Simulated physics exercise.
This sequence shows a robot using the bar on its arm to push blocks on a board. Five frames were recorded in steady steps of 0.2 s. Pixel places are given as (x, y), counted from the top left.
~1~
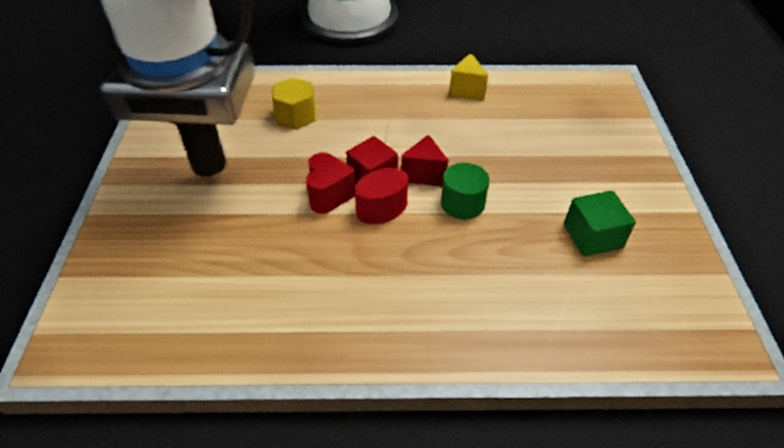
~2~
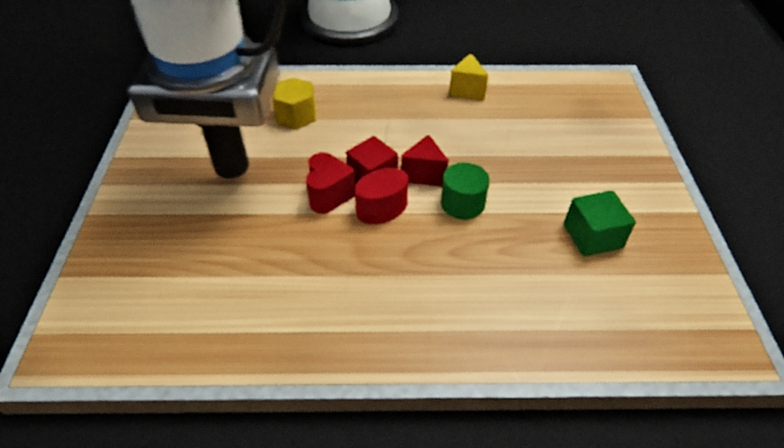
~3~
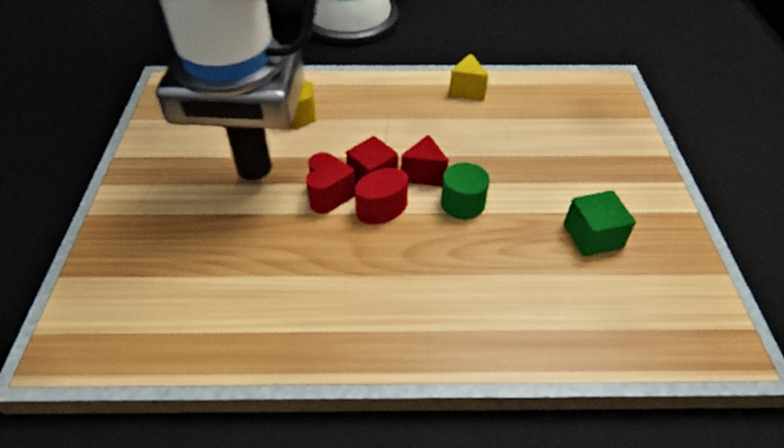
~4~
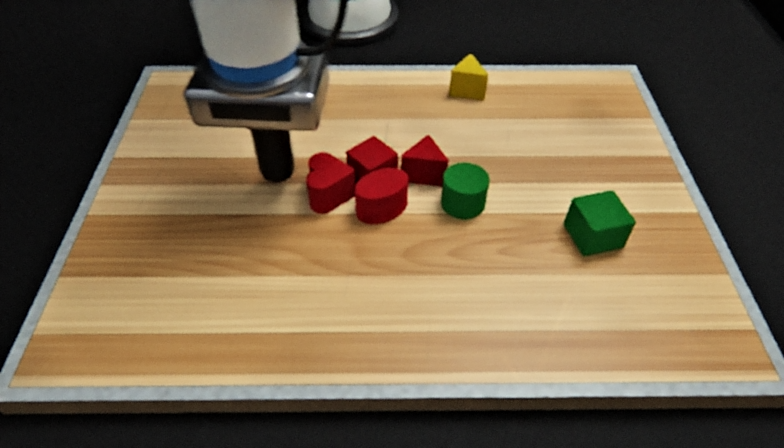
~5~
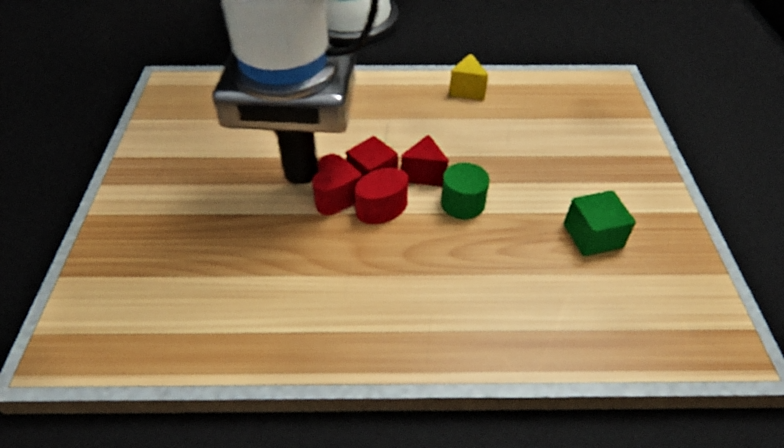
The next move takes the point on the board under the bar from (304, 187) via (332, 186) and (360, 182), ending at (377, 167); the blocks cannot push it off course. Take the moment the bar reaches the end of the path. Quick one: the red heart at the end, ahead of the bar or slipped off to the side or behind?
Looking at the end of the path, the red heart has slipped free of the bar.
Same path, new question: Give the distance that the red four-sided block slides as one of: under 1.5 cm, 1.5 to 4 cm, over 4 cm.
I reckon it covers more than 4 cm.
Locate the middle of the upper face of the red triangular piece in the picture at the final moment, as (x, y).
It should be at (449, 148) by then.
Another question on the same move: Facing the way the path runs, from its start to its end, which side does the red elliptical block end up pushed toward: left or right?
My prediction: Rightwards.
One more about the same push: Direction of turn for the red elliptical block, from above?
From above, it turns counterclockwise.
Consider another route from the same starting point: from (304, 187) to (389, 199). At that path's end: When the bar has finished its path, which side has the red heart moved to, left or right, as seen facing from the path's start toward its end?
Picture yourself facing from the start of the path to its end: The red heart moves off to your right.
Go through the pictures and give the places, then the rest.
Bar's lower end at (210, 166); red heart at (326, 169); red four-sided block at (372, 152); red elliptical block at (382, 182); red triangular piece at (426, 150), in the first frame.
Bar at (232, 168); blocks still, in the second frame.
Bar at (255, 170); blocks still, in the third frame.
Bar at (278, 172); blocks still, in the fourth frame.
Bar at (302, 174); red heart at (334, 172); red four-sided block at (372, 152); red elliptical block at (382, 182); red triangular piece at (426, 150), in the fifth frame.
The first path, step by step. Halfway along, bar at (346, 171); red heart at (363, 180), turned 50° clockwise; red four-sided block at (387, 149), turned 15° anticlockwise; red elliptical block at (400, 194), turned 40° anticlockwise.
At the end, bar at (377, 153); red heart at (367, 180), turned 65° clockwise; red four-sided block at (417, 136); red elliptical block at (401, 195), turned 45° anticlockwise; red triangular piece at (449, 148).
